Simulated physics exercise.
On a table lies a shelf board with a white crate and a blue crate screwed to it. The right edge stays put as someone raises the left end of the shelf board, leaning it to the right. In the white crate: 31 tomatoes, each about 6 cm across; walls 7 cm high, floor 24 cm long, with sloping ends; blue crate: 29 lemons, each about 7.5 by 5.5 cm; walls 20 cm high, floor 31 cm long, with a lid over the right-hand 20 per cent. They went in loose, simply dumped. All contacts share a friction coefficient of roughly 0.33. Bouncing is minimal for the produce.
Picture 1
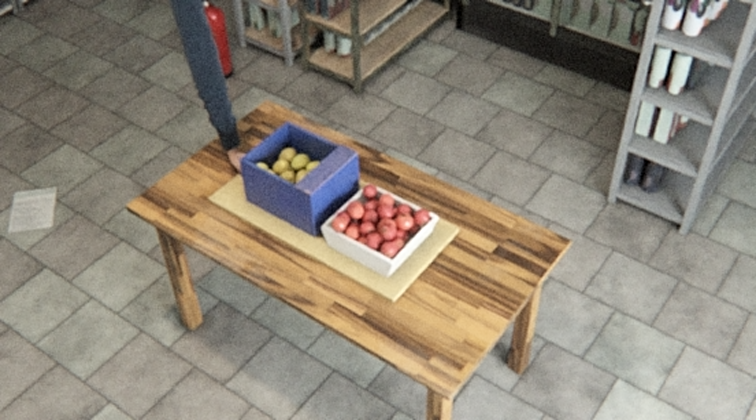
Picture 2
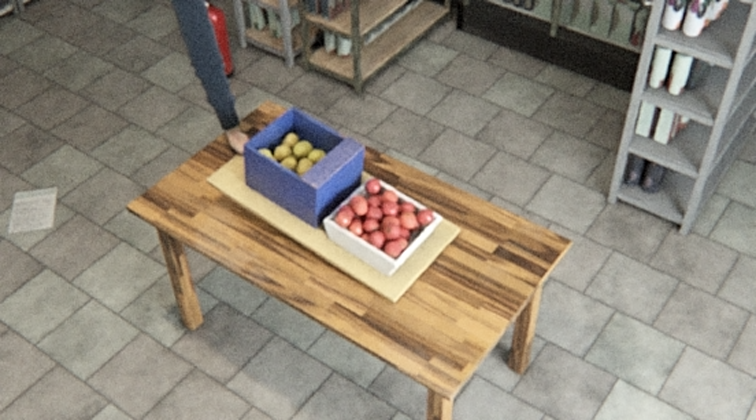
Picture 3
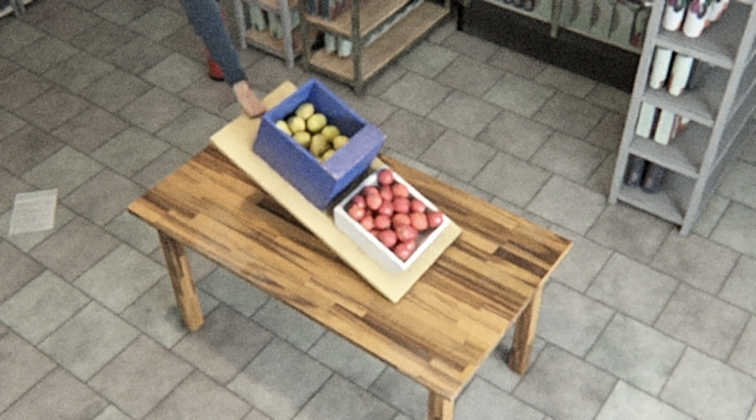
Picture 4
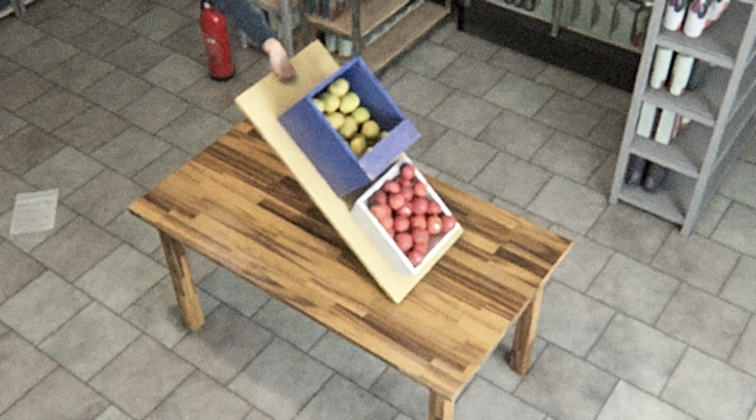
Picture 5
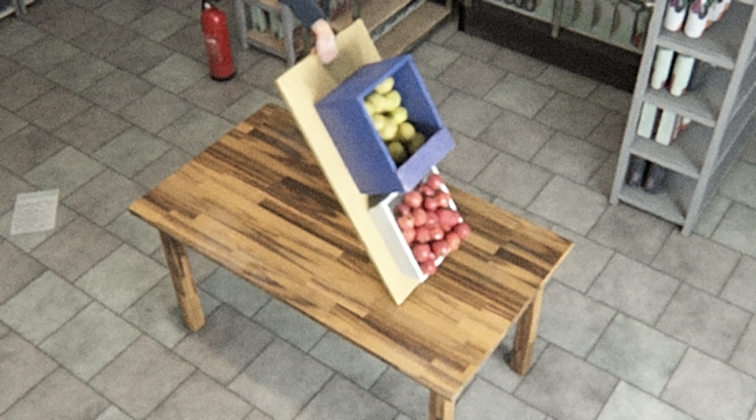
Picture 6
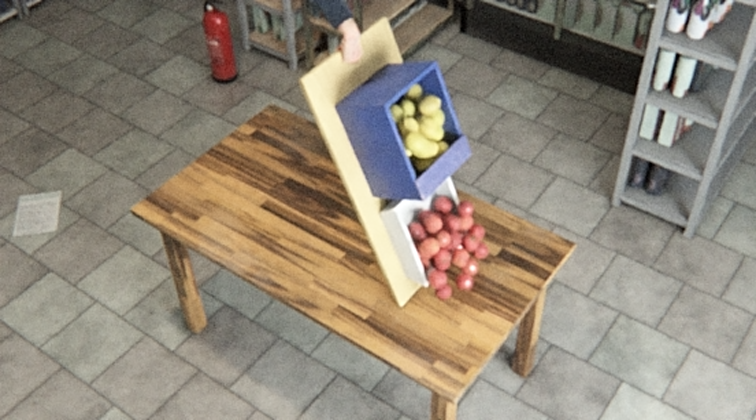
A hand lifts the left end of a board holding two crates, and tomatoes tumble out.
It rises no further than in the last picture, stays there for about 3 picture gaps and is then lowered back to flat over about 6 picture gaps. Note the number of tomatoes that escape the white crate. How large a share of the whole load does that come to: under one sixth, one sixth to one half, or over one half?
It comes to over one half of the load.
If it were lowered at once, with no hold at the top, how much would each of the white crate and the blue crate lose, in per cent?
White crate 70%, blue crate 40%.
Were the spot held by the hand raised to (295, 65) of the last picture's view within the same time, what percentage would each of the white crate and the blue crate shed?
In that setup the white crate sheds 40 per cent of its load, while the blue crate sheds 0 per cent.
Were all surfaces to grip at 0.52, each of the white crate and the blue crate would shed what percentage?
In that case the white crate sheds 60 per cent, while the blue crate sheds 20 per cent.
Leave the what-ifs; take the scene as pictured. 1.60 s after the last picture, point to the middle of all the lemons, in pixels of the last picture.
Near (332, 201).
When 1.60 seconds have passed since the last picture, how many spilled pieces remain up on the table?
I'd guess near 10.
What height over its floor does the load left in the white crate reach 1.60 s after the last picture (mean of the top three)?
About 6 cm.
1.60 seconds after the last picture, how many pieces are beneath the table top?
Around 20.
Then, 0.26 s after the last picture, tilt 66°; 22 of 31 out of the white crate and 10 of 29 out of the blue crate.
Then, 0.58 s after the last picture, tilt 43°; 22 of 31 out of the white crate and 10 of 29 out of the blue crate.
Then, 1.03 s after the last picture, tilt 0°; 22 of 31 out of the white crate and 10 of 29 out of the blue crate.
When it is over (1.60 s after the last picture), 22 of 31 out of the white crate and 10 of 29 out of the blue crate. Asked share, 22 of 31, 71 per cent.
